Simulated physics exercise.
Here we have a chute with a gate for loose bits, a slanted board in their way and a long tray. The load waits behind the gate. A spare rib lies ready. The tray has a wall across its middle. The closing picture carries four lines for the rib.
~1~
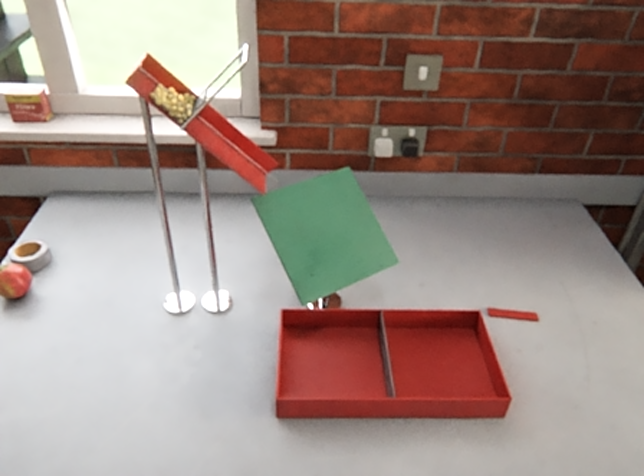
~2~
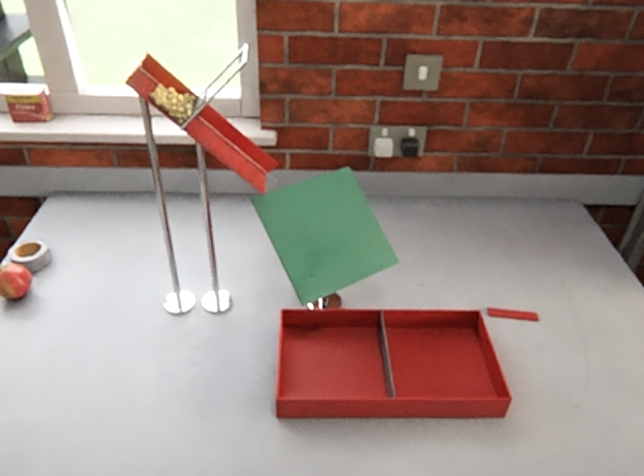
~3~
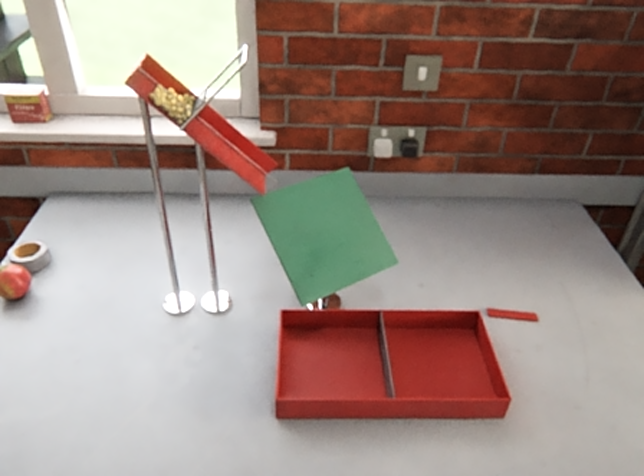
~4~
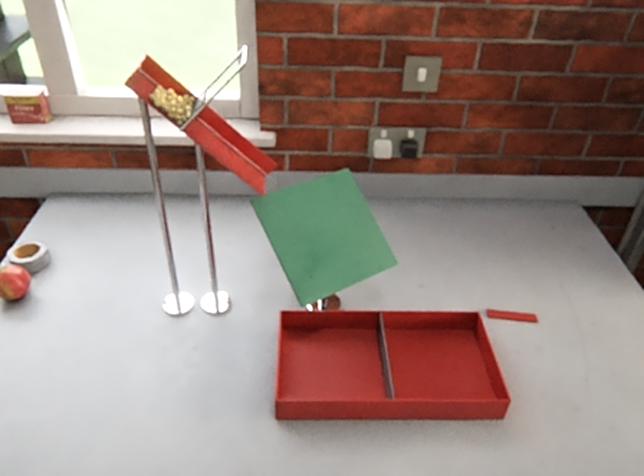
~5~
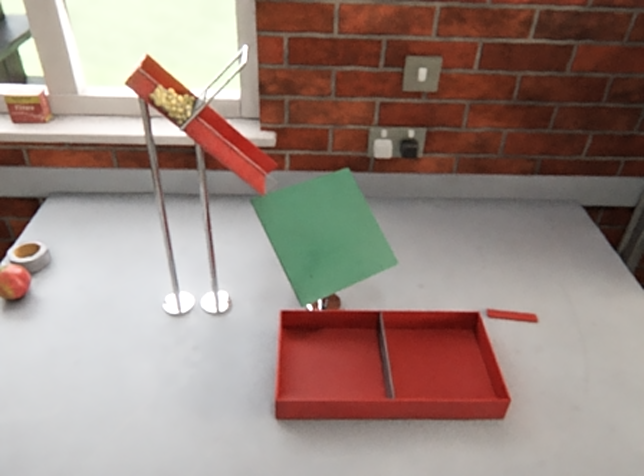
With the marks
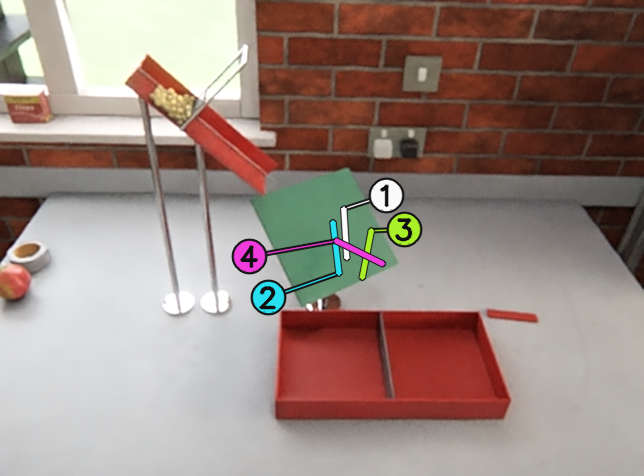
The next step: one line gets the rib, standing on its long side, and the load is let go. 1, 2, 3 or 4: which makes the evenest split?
Choose 4.
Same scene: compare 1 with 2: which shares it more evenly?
It is 1.
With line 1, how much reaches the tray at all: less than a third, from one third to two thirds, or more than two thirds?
Line 1 gives more than two thirds.
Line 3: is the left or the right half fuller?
The left half.
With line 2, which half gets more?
Left.
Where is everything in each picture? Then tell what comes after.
Load behind the gate at (179, 104), soya beans; lip of the chute at (265, 185), sloping fairly steeply, in the first picture.
Middle of the board at (328, 231), tilted fairly steeply; middle of its low edge at (354, 283); of its high edge at (302, 181), in the second picture.
Front corners of the tray at (276, 399) and (511, 399); front end of its middle wall at (395, 399); gate still shut at (202, 100), in the third picture.
Middle of the load at (178, 106); lip at (264, 187), in the fourth picture.
Middle of the load at (178, 105); lip at (264, 186), in the fifth picture.
On the marked copy, line 1 from (343, 208) to (346, 257); line 2 from (332, 222) to (338, 273); line 3 from (371, 230) to (362, 277); line 4 from (336, 240) to (382, 263).
Choosing 1, of what is caught, most in the left half, about a quarter in the right.
Choosing 2, of what is caught, nearly all in the left half, a stray few in the right.
Choosing 3, of what is caught, nearly all in the left half, a small part in the right.
Choosing 4, of what is caught, about half in the left half, about half in the right.
